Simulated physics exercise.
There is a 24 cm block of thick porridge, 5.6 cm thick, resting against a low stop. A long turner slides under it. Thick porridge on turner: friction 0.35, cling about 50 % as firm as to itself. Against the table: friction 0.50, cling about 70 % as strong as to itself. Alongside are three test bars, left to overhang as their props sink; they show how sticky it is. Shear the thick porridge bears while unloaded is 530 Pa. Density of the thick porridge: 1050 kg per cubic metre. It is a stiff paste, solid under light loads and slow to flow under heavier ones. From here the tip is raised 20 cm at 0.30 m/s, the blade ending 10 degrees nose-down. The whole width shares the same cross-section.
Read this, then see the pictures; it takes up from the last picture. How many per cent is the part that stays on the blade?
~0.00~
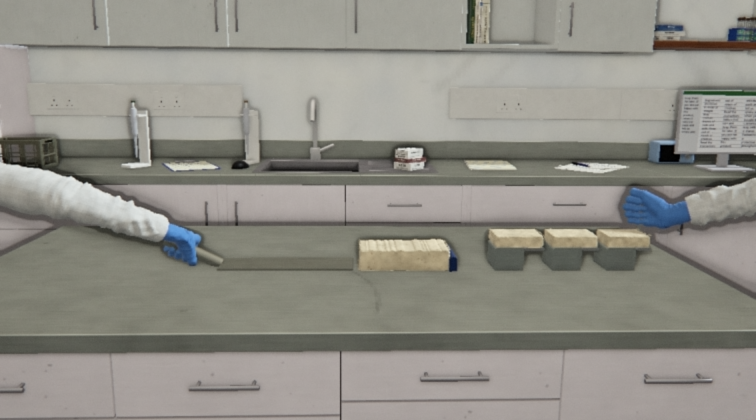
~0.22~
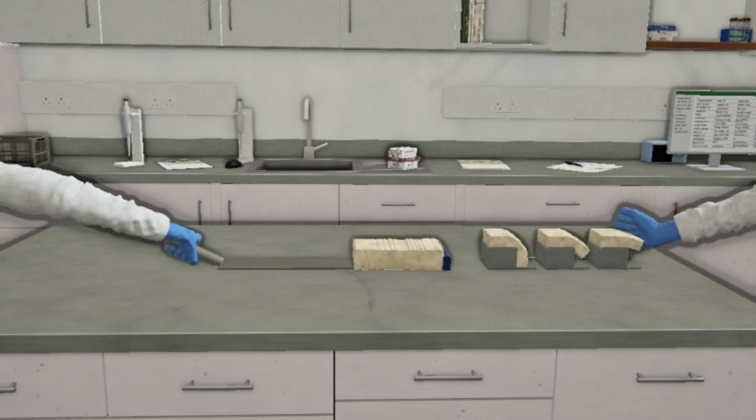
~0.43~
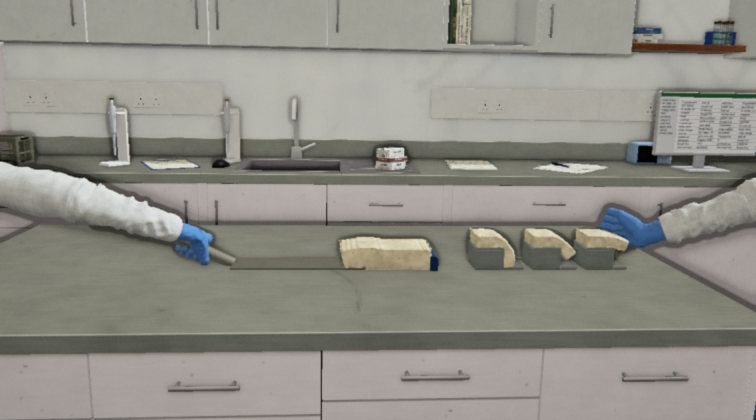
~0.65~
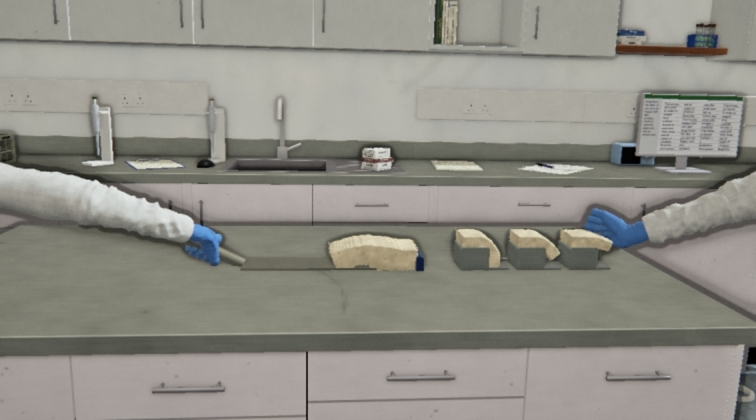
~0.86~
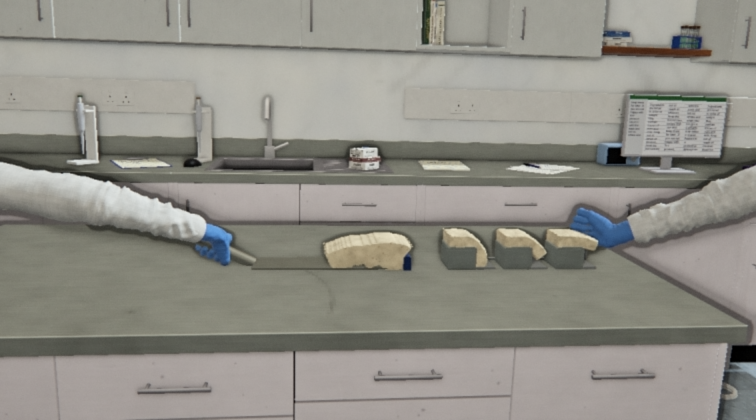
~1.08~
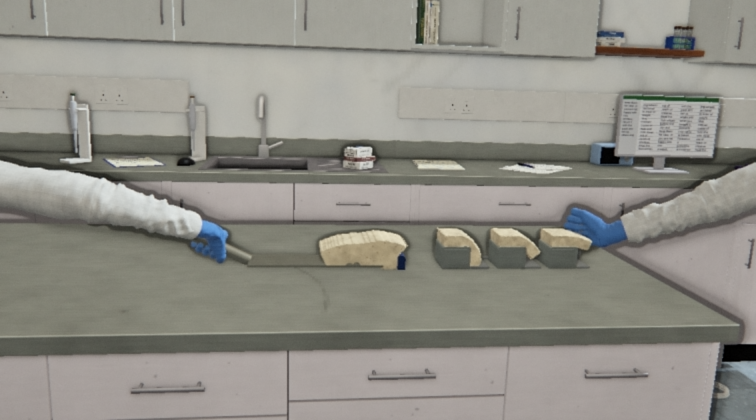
I would say roughly 71 per cent.
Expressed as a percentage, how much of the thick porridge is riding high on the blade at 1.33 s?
Some 14 in a hundred.
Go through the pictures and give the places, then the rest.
Handle end of the blade at (217, 270), not yet moved; highest point of the thick porridge at (439, 250); the tips have sunk 0, 0, 0 (left to right), in the first frame.
Handle end of the blade at (218, 269), moved 2.0 cm; highest point of the thick porridge at (443, 249); the tips have sunk 6.0 cm, 3.2 cm, 1.1 cm (left to right), in the second frame.
Handle end of the blade at (230, 269), moved 8.5 cm; highest point of the thick porridge at (367, 247); the tips have sunk 6.0 cm, 3.6 cm, 1.2 cm (left to right), in the third frame.
Handle end of the blade at (241, 270), moved 15 cm; highest point of the thick porridge at (366, 245); the tips have sunk 6.0 cm, 3.6 cm, 1.2 cm (left to right), in the fourth frame.
Handle end of the blade at (252, 270), moved 21 cm; highest point of the thick porridge at (385, 242); the tips have sunk 6.0 cm, 3.6 cm, 1.2 cm (left to right), in the fifth frame.
Handle end of the blade at (248, 266), moved 22 cm; highest point of the thick porridge at (383, 240); the tips have sunk 6.0 cm, 3.6 cm, 1.2 cm (left to right), in the sixth frame.
By 1.33 s, the tip is 7.8 cm up.
By 1.62 s, the tip is 16 cm up.
By 1.91 s, the tip is 20 cm up and 71 % is riding high on the blade.
By 2.21 s, the tip is 20 cm up and 71 % is riding high on the blade.
By 2.31 s, at the end, the tip is 20 cm up and 71 % is riding high on the blade.
